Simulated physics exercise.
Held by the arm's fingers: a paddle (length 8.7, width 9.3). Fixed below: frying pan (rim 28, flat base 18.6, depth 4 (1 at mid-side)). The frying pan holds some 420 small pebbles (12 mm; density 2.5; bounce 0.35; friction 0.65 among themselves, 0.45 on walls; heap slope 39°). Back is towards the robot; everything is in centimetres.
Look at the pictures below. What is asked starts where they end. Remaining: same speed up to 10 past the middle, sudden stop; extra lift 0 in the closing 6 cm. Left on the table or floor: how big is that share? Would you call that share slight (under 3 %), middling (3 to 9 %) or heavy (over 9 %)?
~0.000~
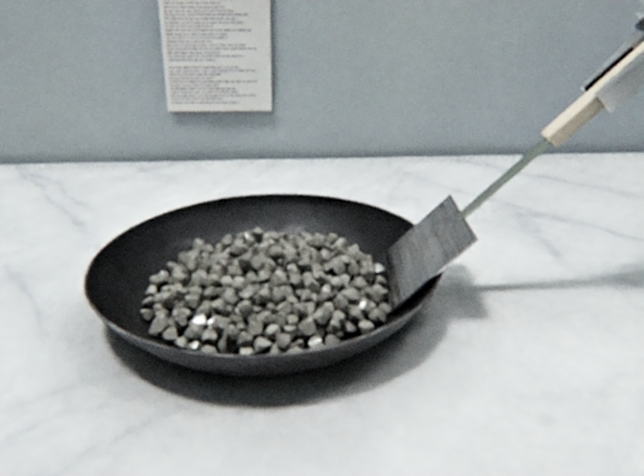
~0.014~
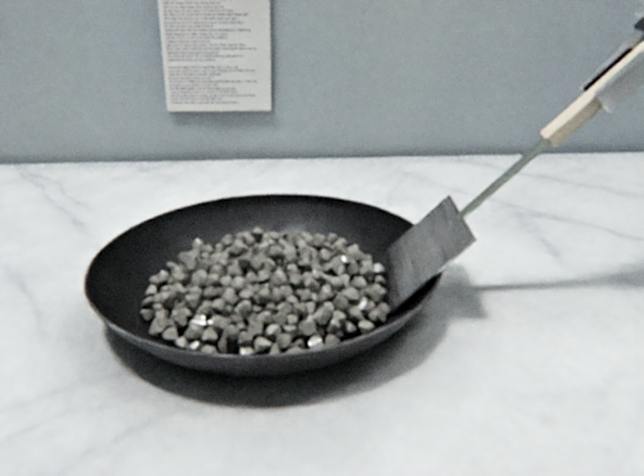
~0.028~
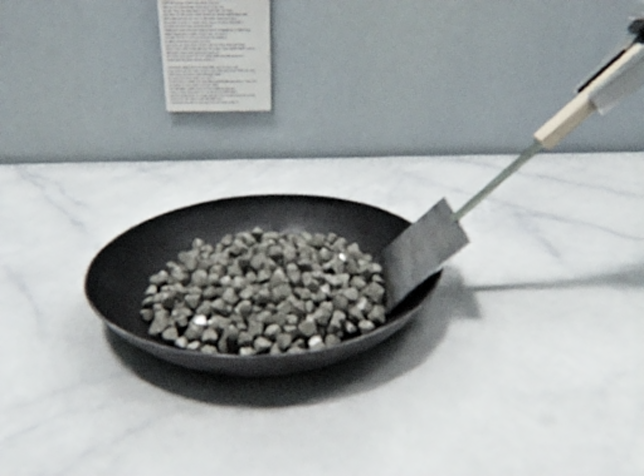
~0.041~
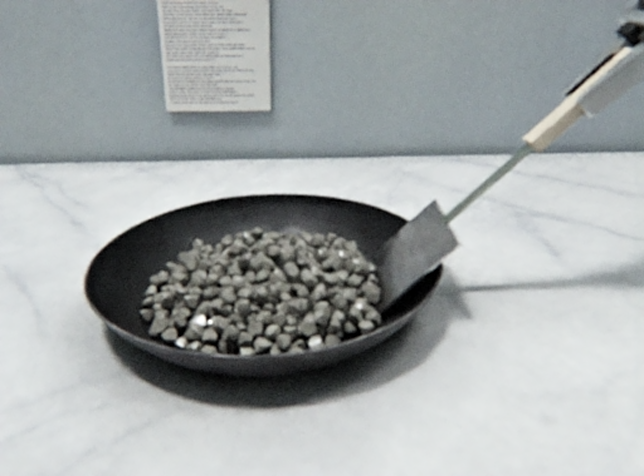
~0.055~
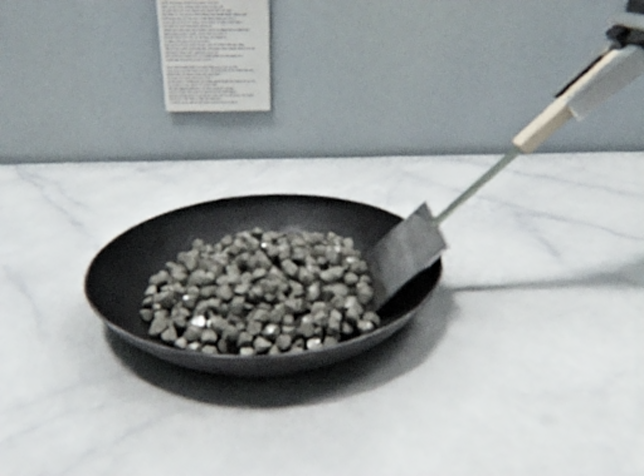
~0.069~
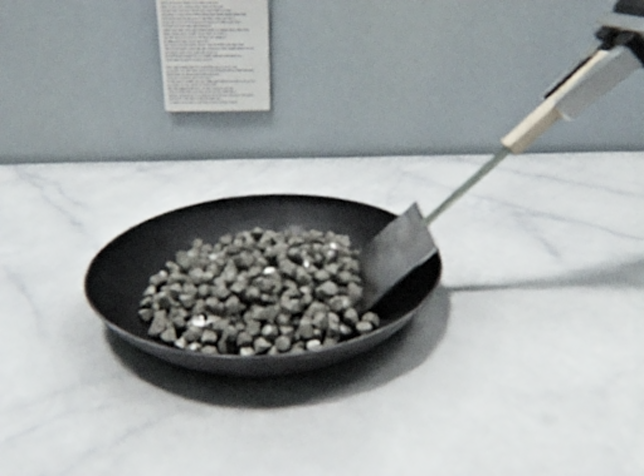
It is heavy.
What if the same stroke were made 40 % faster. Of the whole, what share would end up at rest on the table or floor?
Estimate: Near 25 %.
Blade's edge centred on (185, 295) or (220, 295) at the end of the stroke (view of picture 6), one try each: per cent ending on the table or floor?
Roughly 10 and 0 per cent.
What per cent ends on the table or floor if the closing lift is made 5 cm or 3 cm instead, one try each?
I'd put it near 20 in a hundred, then near 25 in a hundred.
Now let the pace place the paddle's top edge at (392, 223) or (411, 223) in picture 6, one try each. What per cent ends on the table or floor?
Roughly 35 per cent, then roughly 25 per cent.
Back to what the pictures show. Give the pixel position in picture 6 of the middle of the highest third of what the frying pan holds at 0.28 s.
(151, 262).
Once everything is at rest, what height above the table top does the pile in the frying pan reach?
Height at the end: Around 6.0 cm.
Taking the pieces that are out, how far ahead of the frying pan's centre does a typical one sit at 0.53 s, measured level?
It's close to 18 cm ahead of the centre.
After 0.17 s, sloping 45°, highest piece 4 above the table; 415 in the frying pan.
After 0.28 s, sloping 45°, highest piece 6 above the table; 411 in the frying pan, 4 on the blade or in flight.
After 0.53 s, sloping 45°, highest piece 6 above the table; 347 in the frying pan, 65 on the table or floor, 3 on the blade or in flight.
After 1.58 s, sloping 45°, highest piece 5 above the table; 345 in the frying pan, 70 on the table or floor.
At rest, 345 in the frying pan, 70 on the table or floor. That is 17 % on the table or floor.
